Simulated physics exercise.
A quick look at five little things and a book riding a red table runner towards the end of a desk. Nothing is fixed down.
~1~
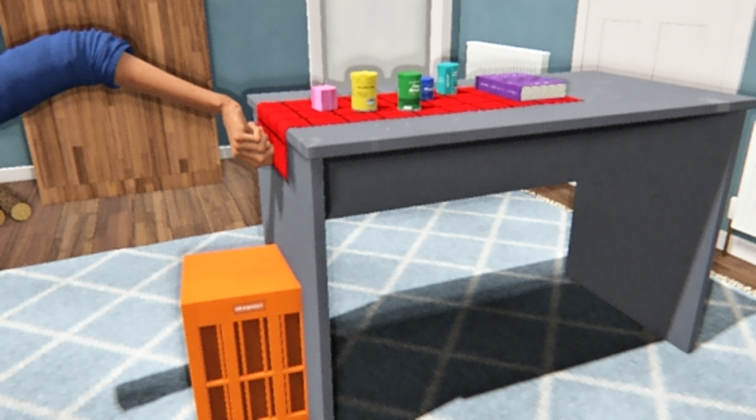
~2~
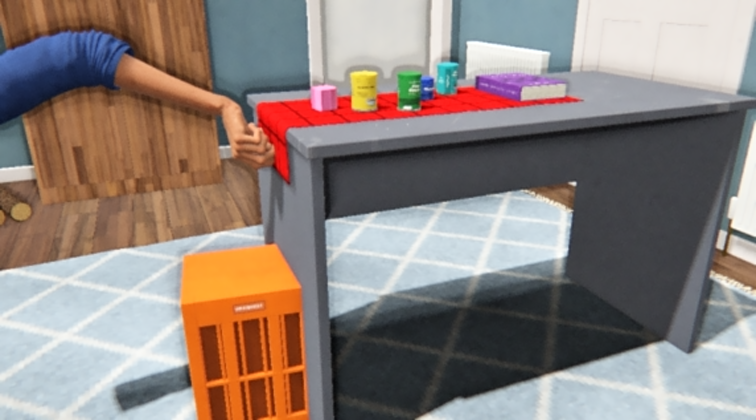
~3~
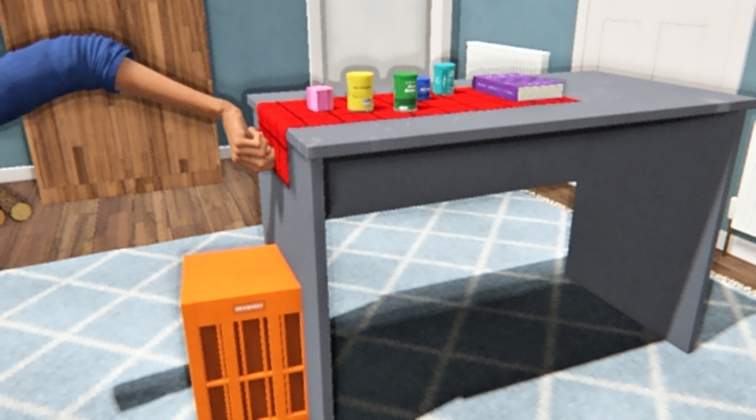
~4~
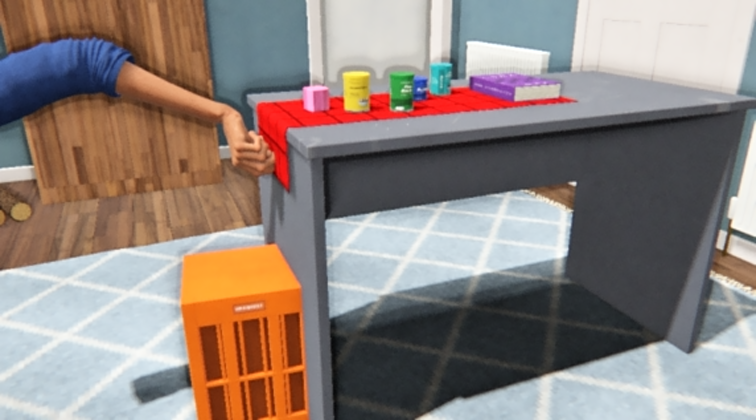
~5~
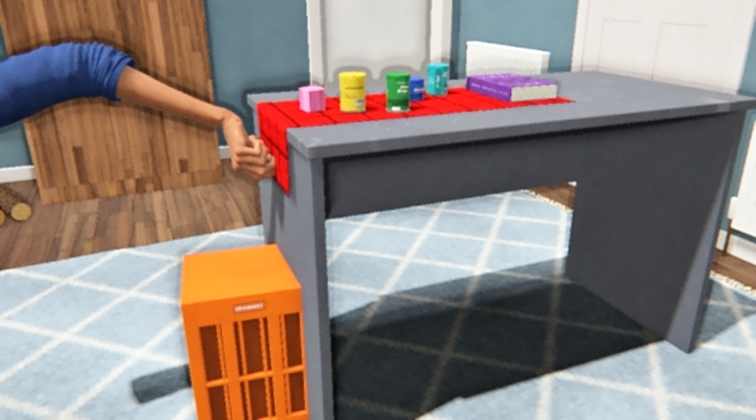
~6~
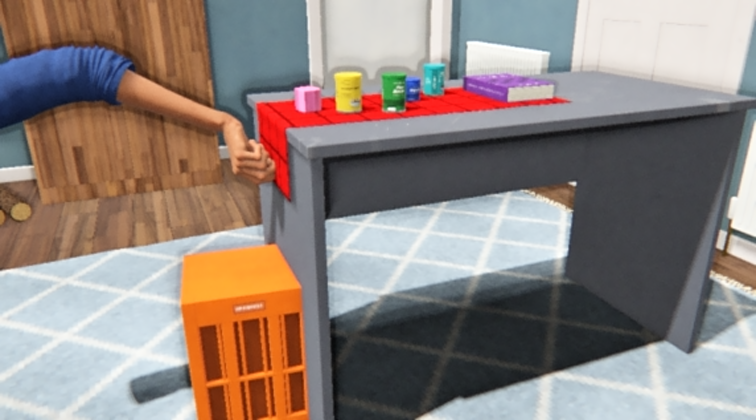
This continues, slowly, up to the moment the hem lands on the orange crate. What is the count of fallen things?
It carries off two.
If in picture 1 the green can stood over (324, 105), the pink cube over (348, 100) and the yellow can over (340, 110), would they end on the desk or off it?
The green can is carried off; the pink cube drops off; the yellow can comes down.
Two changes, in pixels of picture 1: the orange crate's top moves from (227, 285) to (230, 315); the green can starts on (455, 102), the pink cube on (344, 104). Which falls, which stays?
The green can holds on; the pink cube drops off.
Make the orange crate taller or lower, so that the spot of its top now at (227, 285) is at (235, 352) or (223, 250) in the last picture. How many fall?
In that case 4 and 1.
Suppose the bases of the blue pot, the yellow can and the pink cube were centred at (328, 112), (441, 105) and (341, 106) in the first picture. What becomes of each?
The blue pot comes down, the yellow can keeps its place on top, the pink cube goes over.
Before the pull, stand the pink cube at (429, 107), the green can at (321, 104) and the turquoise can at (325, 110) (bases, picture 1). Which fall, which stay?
The pink cube remains up, the green can drops off, the turquoise can drops off.
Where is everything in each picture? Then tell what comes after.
In the first picture, hem (290, 185); pink cube (324, 87); yellow can (364, 73); green can (410, 73); blue pot (424, 78); turquoise can (448, 64); top of the crate (227, 285).
In the second picture, hem (290, 185); pink cube (324, 87).
In the third picture, hem (290, 189); yellow can (360, 74).
In the fourth picture, hem (290, 194); green can (402, 74); top of the crate (227, 285).
In the fifth picture, hem (289, 198); blue pot (414, 79).
In the sixth picture, hem (291, 202); pink cube (307, 88); yellow can (348, 74); green can (394, 74); blue pot (410, 79); turquoise can (434, 65).
Early on, hem near (276, 215); all still up.
Midway, hem near (277, 248); pink cube gone.
Finally, hem on the crate; pink cube and yellow can gone. The answer is two.
